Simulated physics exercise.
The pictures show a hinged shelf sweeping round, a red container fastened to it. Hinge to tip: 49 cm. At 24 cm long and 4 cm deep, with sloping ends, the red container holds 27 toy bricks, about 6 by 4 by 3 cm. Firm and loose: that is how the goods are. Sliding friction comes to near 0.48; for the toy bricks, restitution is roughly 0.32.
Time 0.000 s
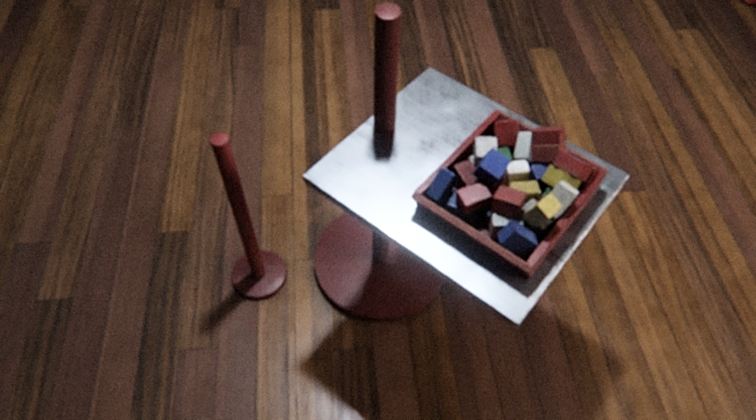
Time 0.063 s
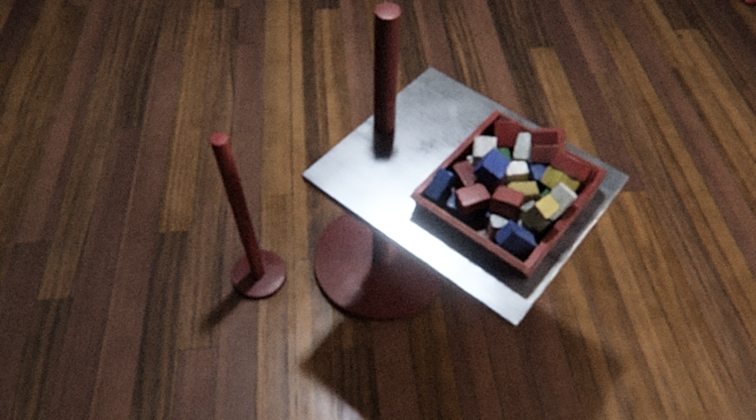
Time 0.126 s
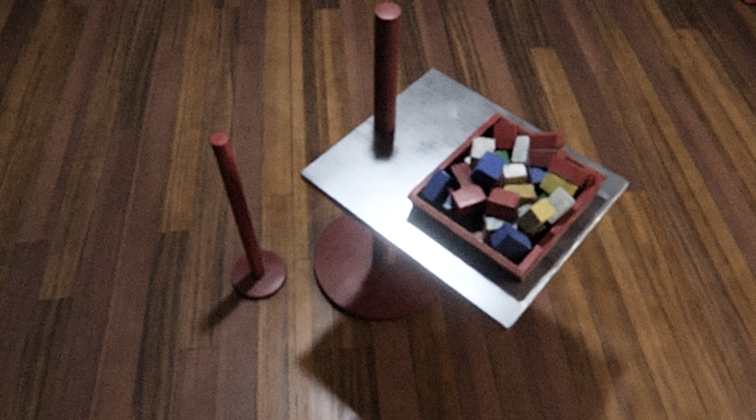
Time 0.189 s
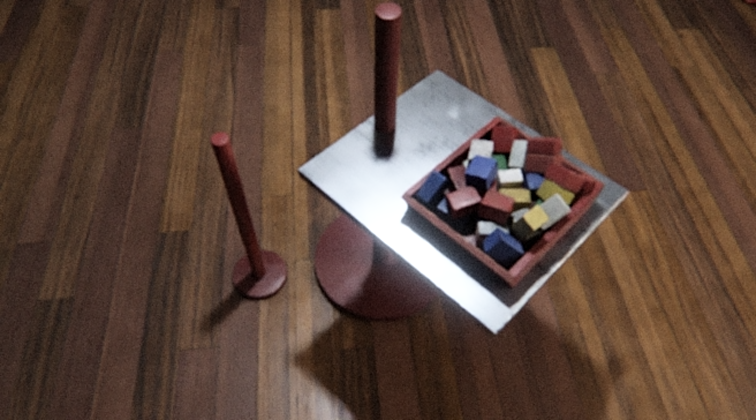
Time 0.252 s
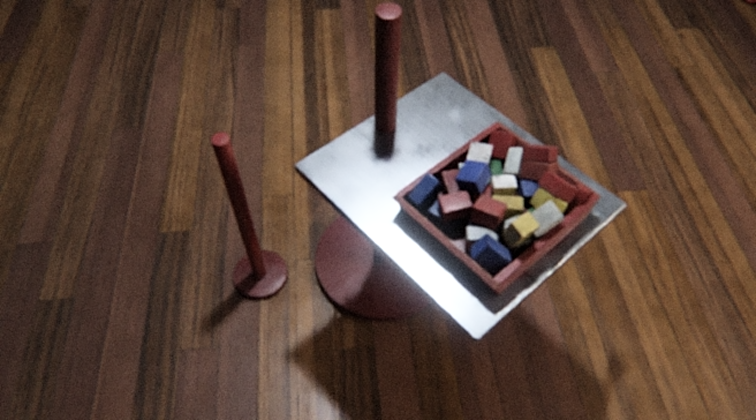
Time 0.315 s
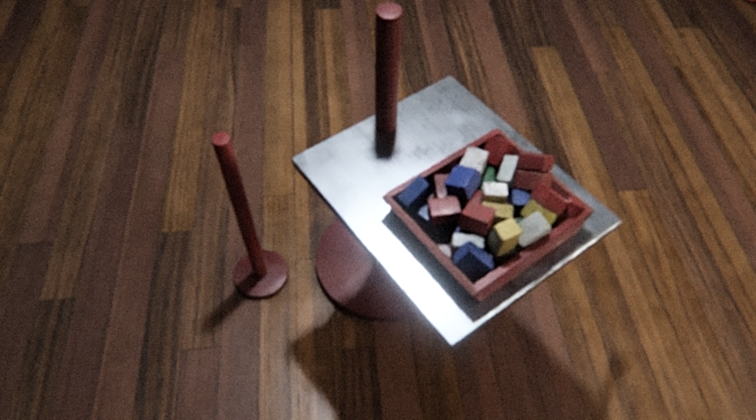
A grey shelf on a red post swings slowly toward the viewer, carrying a red container of toy bricks.
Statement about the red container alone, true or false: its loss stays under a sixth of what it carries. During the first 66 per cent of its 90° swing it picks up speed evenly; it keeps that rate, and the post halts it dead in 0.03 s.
True.
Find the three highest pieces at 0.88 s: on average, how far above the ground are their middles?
70 cm.
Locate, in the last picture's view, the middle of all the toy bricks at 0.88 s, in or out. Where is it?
Centre: Around (271, 202) px.
After 0.80 s, it reaches the stop.
After 0.88 s, red container 26 in, 1 out.
After 1.00 s, red container 25 in, 2 out.
After 1.22 s, red container 25 in, 2 out.
When it is over (at 1.66 s), red container 25 in, 2 out. Asked share, 2 of 27, 7 per cent.
